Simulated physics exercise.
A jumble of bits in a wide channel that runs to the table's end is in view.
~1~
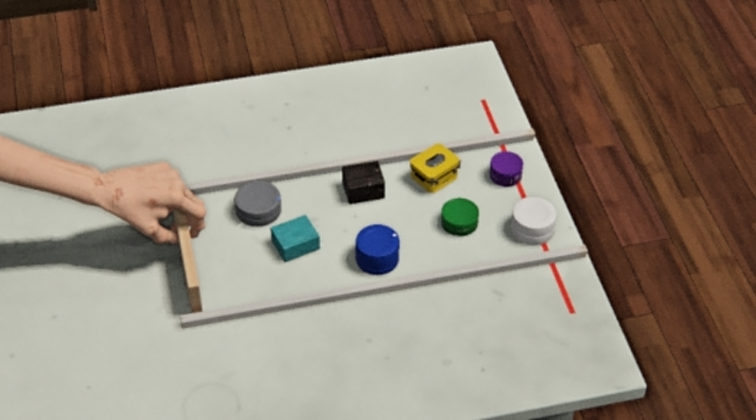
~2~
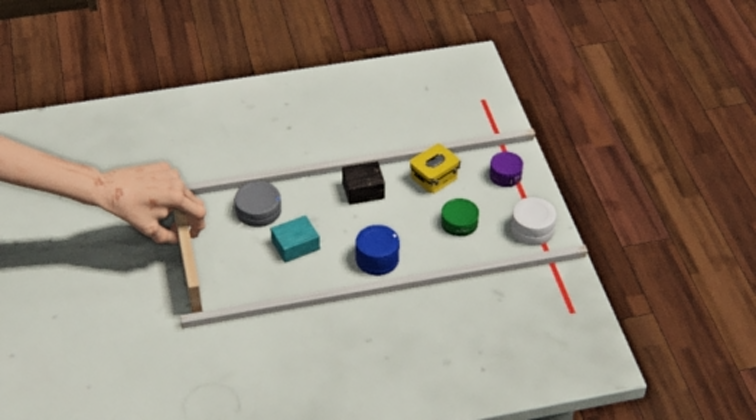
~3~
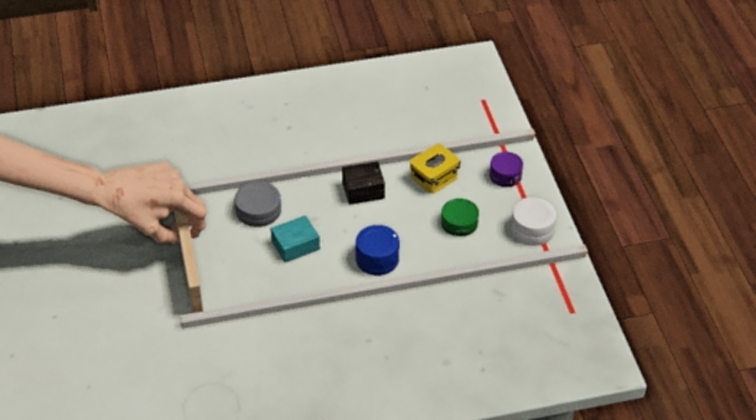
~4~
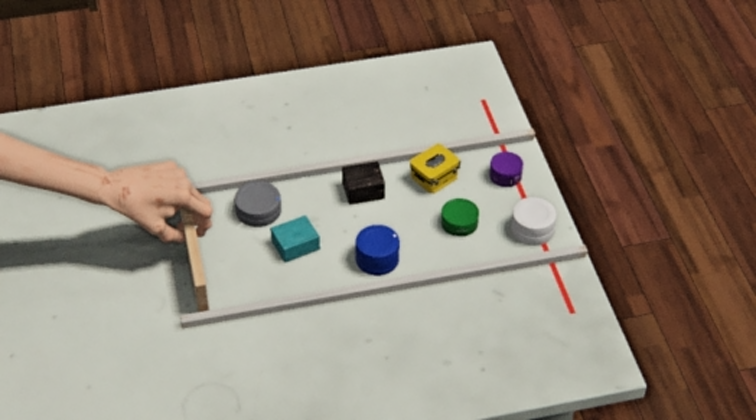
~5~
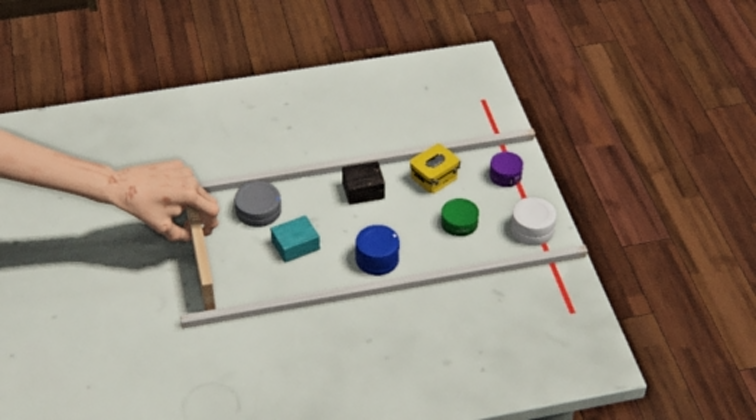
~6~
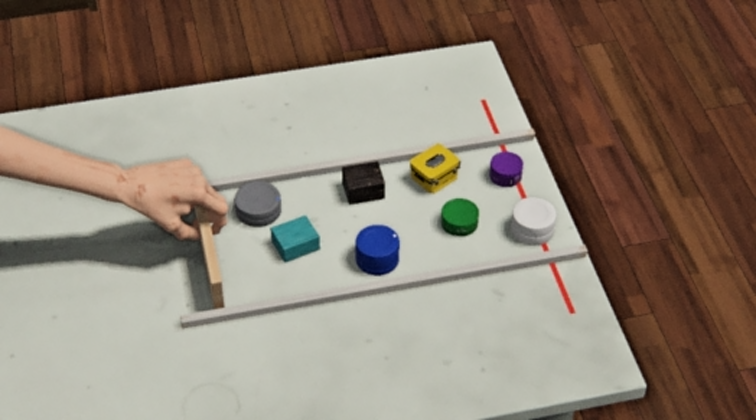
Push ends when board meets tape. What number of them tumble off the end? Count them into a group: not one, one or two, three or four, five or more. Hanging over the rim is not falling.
Count them up and five or more have fallen.
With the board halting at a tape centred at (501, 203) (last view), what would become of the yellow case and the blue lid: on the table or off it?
The yellow case ends up down and the blue lid keeps its place.
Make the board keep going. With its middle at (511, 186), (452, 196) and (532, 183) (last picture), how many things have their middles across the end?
5; 0; 5.
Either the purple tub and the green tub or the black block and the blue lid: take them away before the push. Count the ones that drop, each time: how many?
First 3, second 3.
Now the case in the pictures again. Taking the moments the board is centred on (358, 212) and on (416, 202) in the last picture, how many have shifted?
Note: First position 5; second position 7.
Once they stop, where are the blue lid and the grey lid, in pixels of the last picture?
In the last picture, roughly (560, 221) and (532, 156).
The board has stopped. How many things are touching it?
It ends up touching 3.
Early on, none off yet; white lid at rest near (534, 221); purple tub at rest near (506, 169); green tub at rest near (460, 218).
Finally, the number that fall off is five or more; lost, black block, yellow case, green tub, purple tub and white lid.
